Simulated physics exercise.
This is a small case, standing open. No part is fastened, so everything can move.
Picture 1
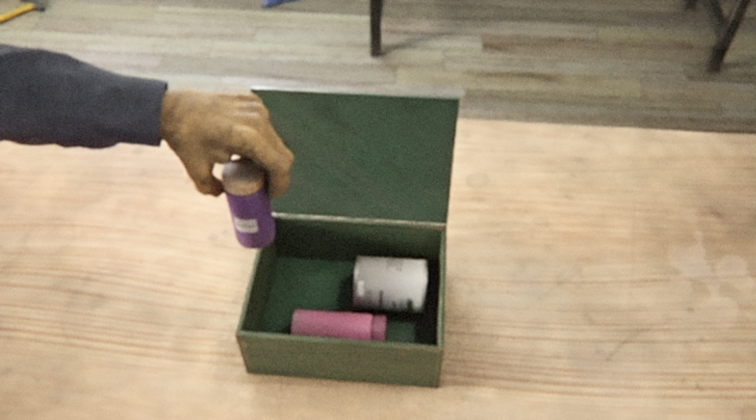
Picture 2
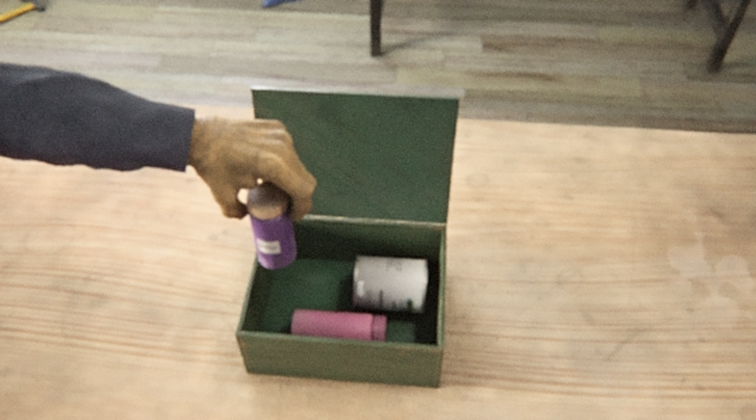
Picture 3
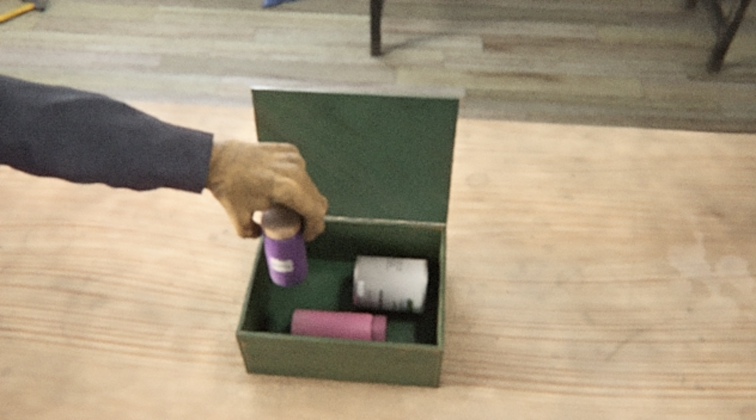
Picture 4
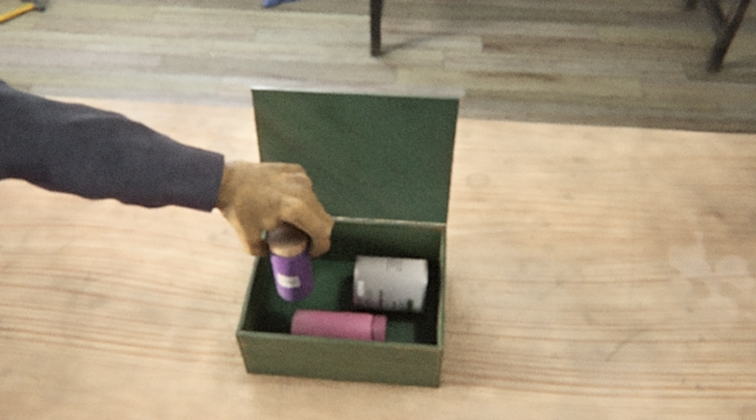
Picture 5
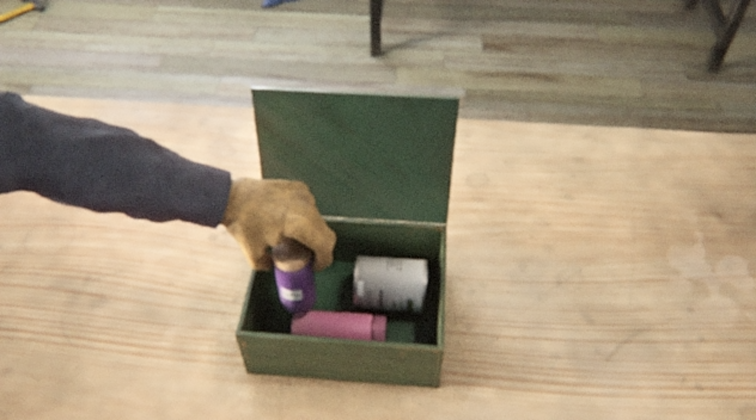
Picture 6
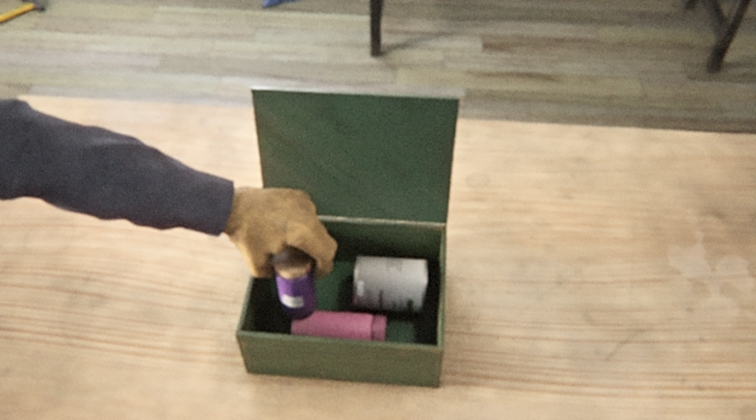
A hand in a dark sleeve carried a purple shaker rightward and down into an open green case, where a white tin and a pink container lay still, and kept its grip on the shaker.
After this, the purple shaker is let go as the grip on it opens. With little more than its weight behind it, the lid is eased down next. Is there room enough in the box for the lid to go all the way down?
Yes, there is room.
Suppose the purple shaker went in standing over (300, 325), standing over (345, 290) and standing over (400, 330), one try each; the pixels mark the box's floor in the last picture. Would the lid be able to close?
With the first placement it drops into place; with the second it drops into place; with the third it can't come down.
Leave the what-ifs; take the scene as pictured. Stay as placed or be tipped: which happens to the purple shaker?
Once everything settles, the purple shaker ends up at a slant.
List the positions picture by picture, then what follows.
The first frame shows on its way; purple shaker (249, 205); white tin (391, 284).
The second frame shows on its way; purple shaker (272, 226); white tin (391, 284).
The third frame shows on its way; purple shaker (285, 245); white tin (391, 284).
The fourth frame shows on its way; purple shaker (292, 262); white tin (391, 284).
The fifth frame shows on its way; purple shaker (295, 275); white tin (391, 284).
The sixth frame shows in place under the hand; purple shaker (296, 283); white tin (391, 284).
Then, 0.70 s after the last picture, purple shaker on its side near (308, 290); pink shaker rolled a little.
Then, 1.60 s after the last picture, lid 58° above the rim; purple shaker on its side near (309, 290); pink shaker rolled a little.
Then, 2.00 s after the last picture, lid 21° above the rim; purple shaker on its side near (309, 290); pink shaker rolled a little.
At rest, lid shut; tipped over in the box, purple shaker; the other 2 in place. Seen from the same camera at the end, purple shaker near (309, 290).
